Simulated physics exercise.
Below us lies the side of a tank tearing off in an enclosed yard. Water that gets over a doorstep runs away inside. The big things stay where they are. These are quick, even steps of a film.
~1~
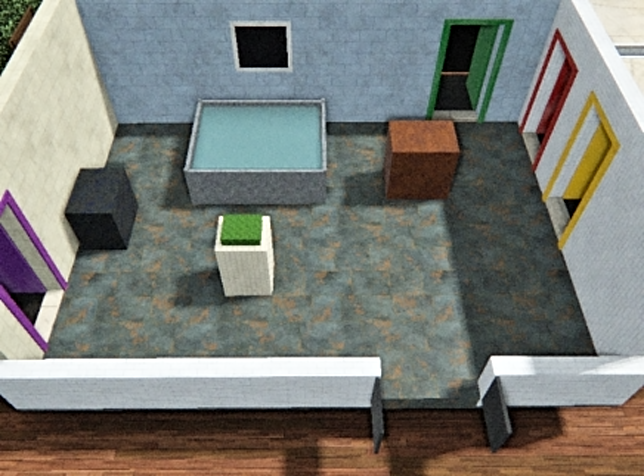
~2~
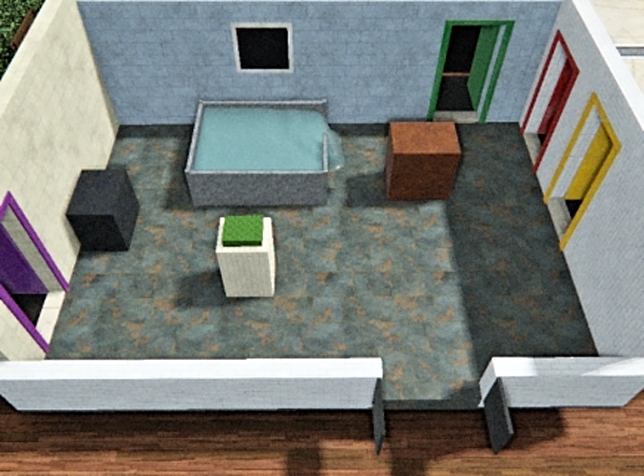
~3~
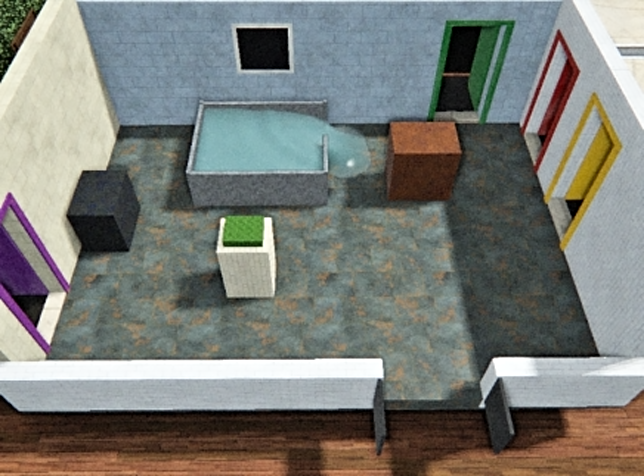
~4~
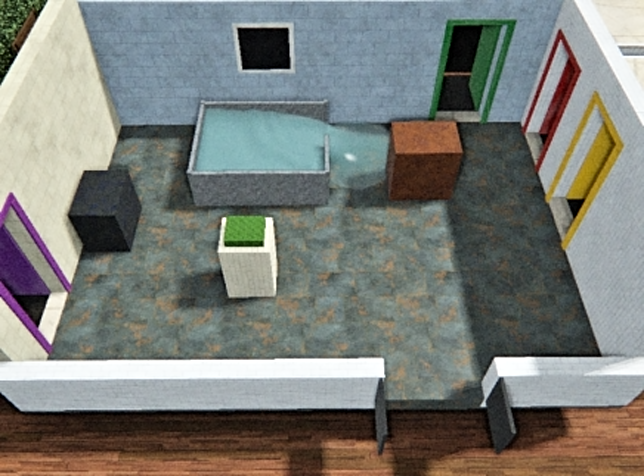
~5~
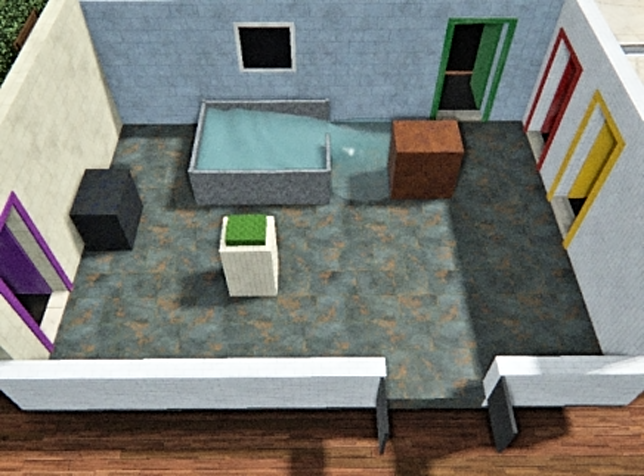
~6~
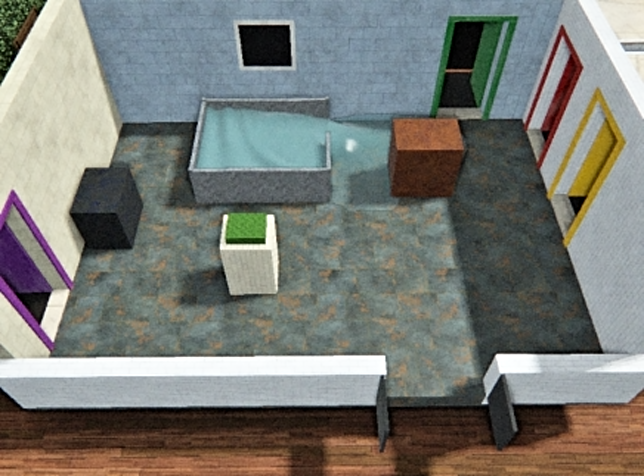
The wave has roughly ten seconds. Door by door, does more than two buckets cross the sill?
One by one: The purple door holds within the limit; the yellow door holds within the limit; the green door floods; the red door floods.
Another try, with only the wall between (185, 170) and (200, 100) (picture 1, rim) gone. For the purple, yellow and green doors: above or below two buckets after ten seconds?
The purple one goes over; the yellow one holds; the green one lets less in.
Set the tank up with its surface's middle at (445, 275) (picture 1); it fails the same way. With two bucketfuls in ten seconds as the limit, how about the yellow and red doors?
One by one: Yellow door passes that mark, red door lets more in.
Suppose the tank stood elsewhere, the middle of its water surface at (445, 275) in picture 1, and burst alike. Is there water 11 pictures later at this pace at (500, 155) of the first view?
Answer: Under water.
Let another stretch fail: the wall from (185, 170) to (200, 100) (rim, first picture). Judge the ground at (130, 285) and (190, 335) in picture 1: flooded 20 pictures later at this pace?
In that order: Awash, under water.
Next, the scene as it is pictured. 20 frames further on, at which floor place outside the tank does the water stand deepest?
At about (525, 155).
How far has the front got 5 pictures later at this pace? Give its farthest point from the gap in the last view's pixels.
I would point to (533, 176).
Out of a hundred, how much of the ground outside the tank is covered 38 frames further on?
Near 55 in a hundred.
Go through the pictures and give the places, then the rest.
In the first picture, the water tank at (259, 137) is whole and still.
In the second picture, the front is at (334, 133), out from the gap at (323, 140).
In the third picture, the front is at (366, 165), out from the gap at (323, 142).
In the fourth picture, the front is at a hidden place, out from the gap at (324, 143).
In the fifth picture, the front is at a hidden place, out from the gap at (326, 142).
In the sixth picture, water pours out at (326, 140) and has run to a hidden place.
A moment on, water covers 20 % of the floor; the purple door not reached, the yellow door not reached, the green door wet at the sill, nothing in, the red door under two buckets in.
Next, water covers 25 % of the floor; the purple door not reached, the yellow door wet at the sill, nothing in, the green door under two buckets in, the red door far over two buckets in.
Then, water covers 35 % of the floor; the purple door not reached, the yellow door wet at the sill, nothing in, the green door under two buckets in, the red door far over two buckets in.
Later, water covers 55 % of the floor; the purple door not reached, the yellow door wet at the sill, nothing in, the green door over two buckets in, the red door far over two buckets in.
In the end, water covers 80 % of the floor; the purple door not reached, the yellow door wet at the sill, nothing in, the green door over two buckets in, the red door far over two buckets in.
